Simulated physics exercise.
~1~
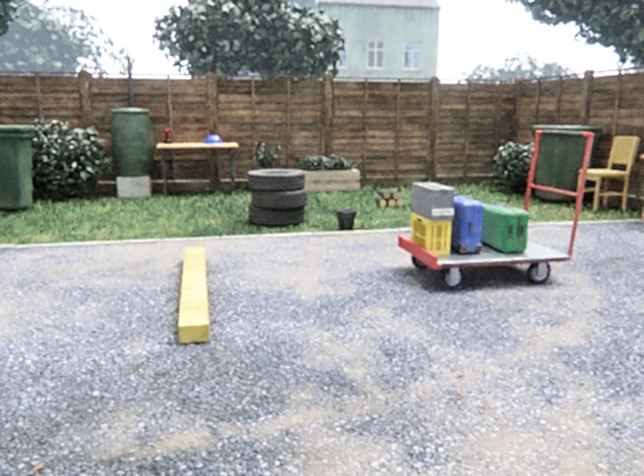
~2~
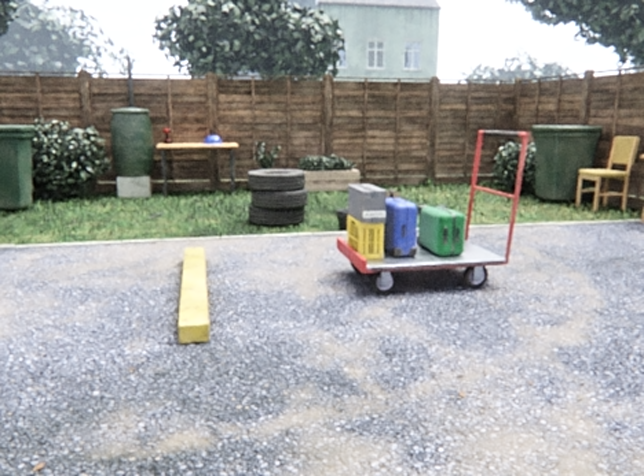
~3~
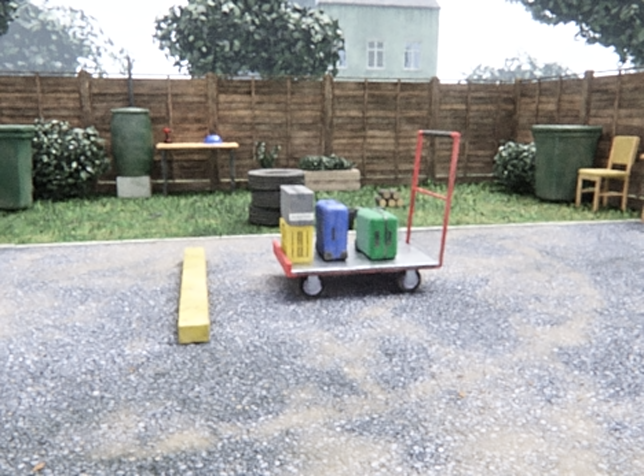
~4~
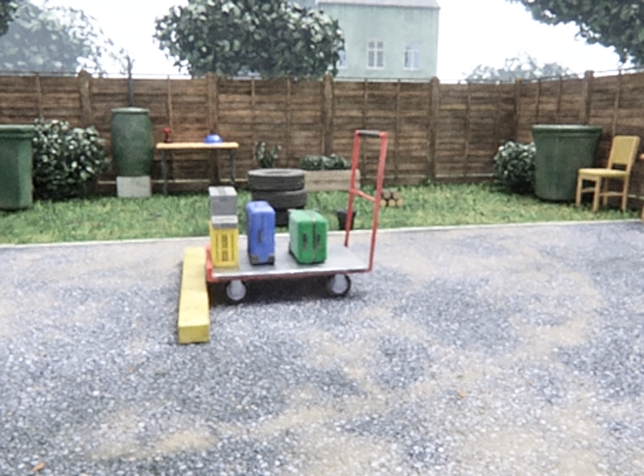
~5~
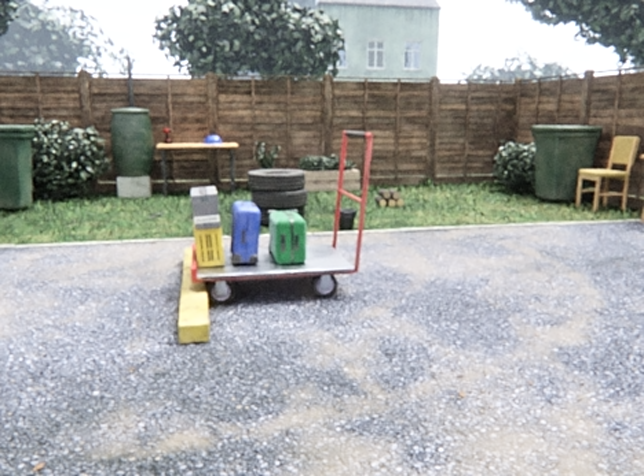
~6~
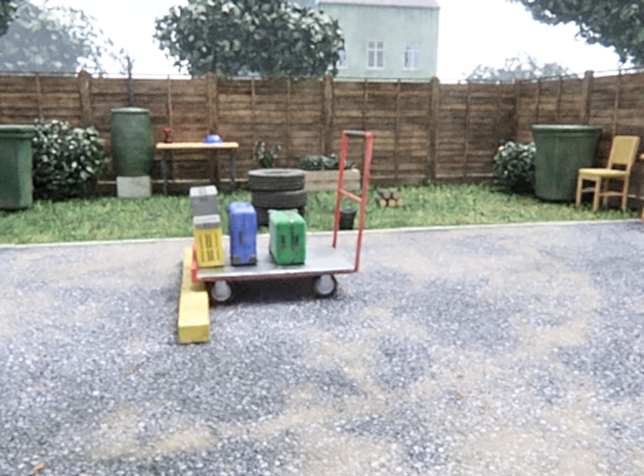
At first, a red-framed trolley stands on the right of a gravel yard, carrying a grey carton on top of a yellow crate, with a blue suitcase and a green suitcase beside them. It rolls left across the gravel toward a long yellow kerb, with nobody seen pushing it, while its load stays upright. The trolley reaches the kerb, its front end meeting the yellow block, and comes to a stop. The carton remains on the crate, and both suitcases stay standing. At the end, the trolley rests against the kerb with everything still aboard.
